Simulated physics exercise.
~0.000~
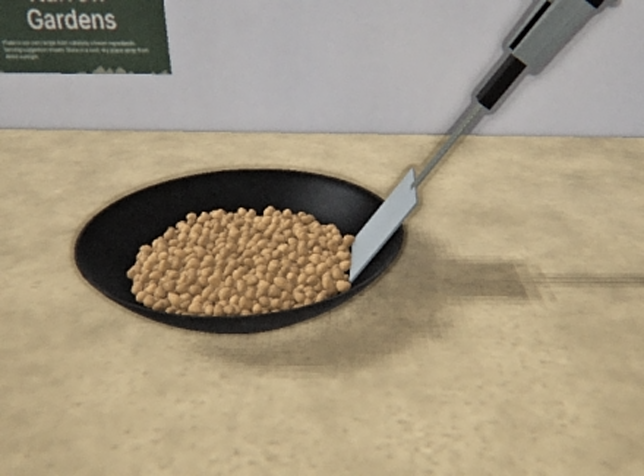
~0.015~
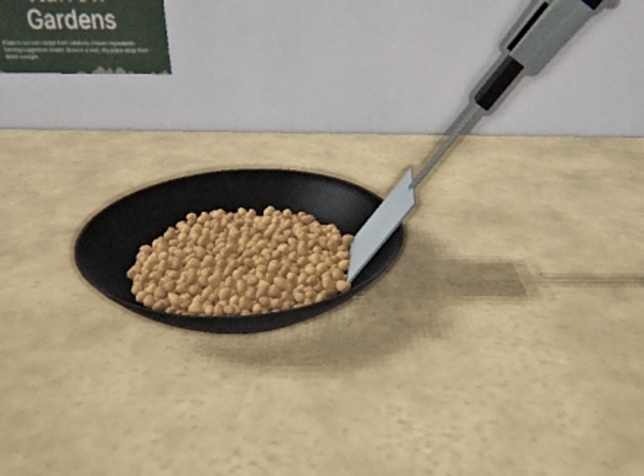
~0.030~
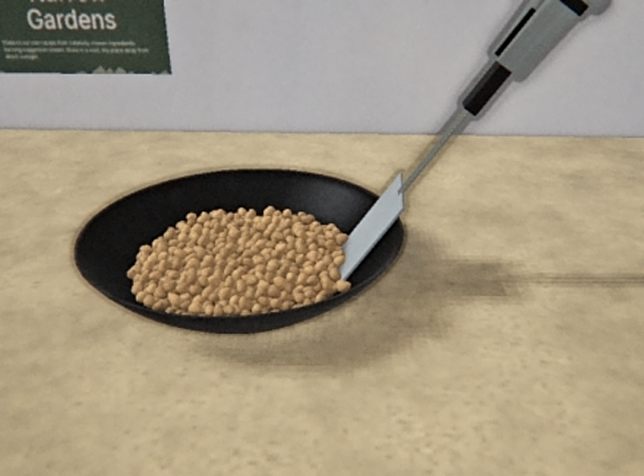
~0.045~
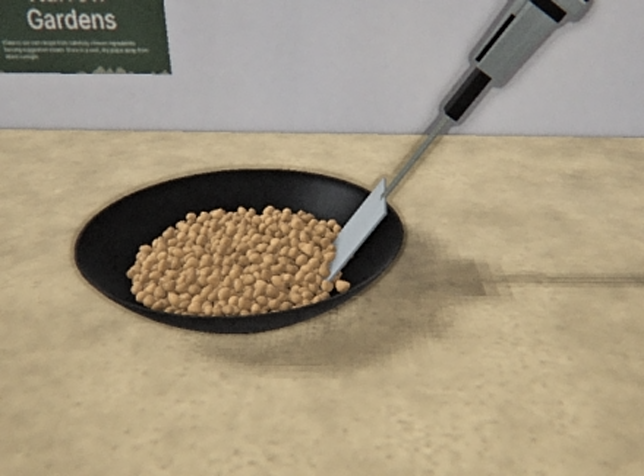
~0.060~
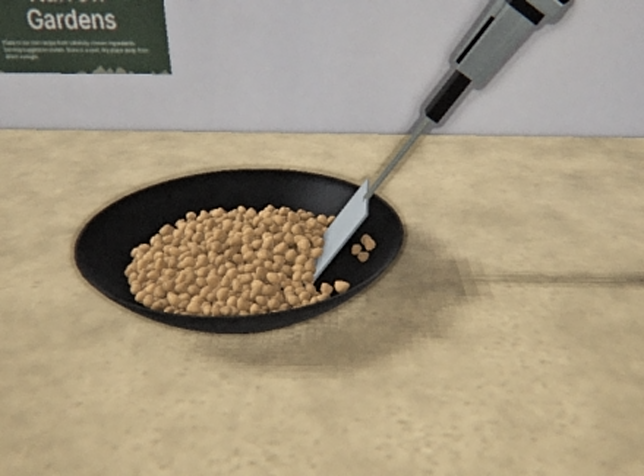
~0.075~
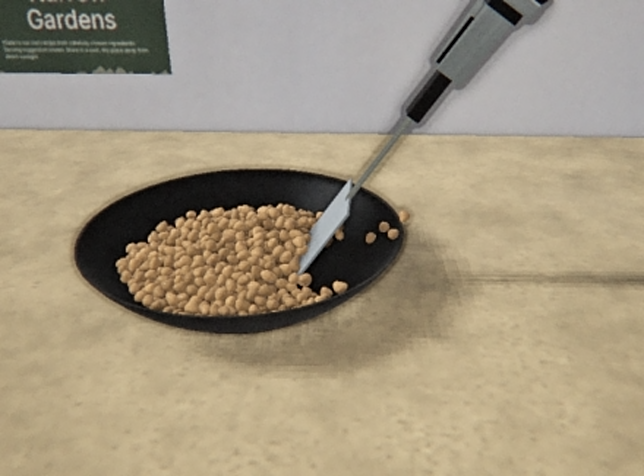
We see a black frying pan of dried beans on a speckled tan surface as a gripper holds a turner at its right side, then slides the blade leftward, pushing the heap slightly while several beans scatter behind it.
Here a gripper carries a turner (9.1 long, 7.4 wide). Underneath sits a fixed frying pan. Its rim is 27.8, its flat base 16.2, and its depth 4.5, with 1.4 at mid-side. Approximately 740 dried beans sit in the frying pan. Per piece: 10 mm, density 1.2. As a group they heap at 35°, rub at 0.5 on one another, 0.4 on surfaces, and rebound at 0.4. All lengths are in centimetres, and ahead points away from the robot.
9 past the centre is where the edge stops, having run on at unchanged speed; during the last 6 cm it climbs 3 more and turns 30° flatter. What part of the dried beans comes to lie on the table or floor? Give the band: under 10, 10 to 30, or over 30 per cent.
10 to 30 per cent.
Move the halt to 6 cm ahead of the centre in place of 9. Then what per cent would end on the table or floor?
It would be near 5 per cent.
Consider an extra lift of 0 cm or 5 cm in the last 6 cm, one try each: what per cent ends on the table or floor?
I'd put it near 10 in a hundred, then near 20 in a hundred.
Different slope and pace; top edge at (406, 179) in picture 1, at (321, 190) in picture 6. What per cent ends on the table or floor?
Close to 30 in a hundred.
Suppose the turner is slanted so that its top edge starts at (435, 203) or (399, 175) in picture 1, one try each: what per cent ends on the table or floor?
About 20% and 25%.
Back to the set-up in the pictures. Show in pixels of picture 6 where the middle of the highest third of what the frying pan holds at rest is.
Pixel estimate: About (146, 246).
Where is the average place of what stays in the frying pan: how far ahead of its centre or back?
It rests close to 4.0 centimetres ahead of centre.
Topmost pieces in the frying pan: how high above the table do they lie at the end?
Close to 5.5 centimetres high.
By 0.12 s, sloping 55°, highest piece 13 above the table; 738 in the frying pan, 4 on the blade or in flight.
By 0.17 s, sloping 46°, highest piece 18 above the table; 738 in the frying pan, 4 on the blade or in flight.
By 0.39 s, sloping 25°, highest piece 11 above the table; 589 in the frying pan, 135 on the table or floor, 18 on the blade or in flight.
By 1.44 s, sloping 25°, highest piece 5 above the table; 589 in the frying pan, 153 on the table or floor.
Final count, 589 in the frying pan, 153 on the table or floor. That is 21 % on the table or floor.
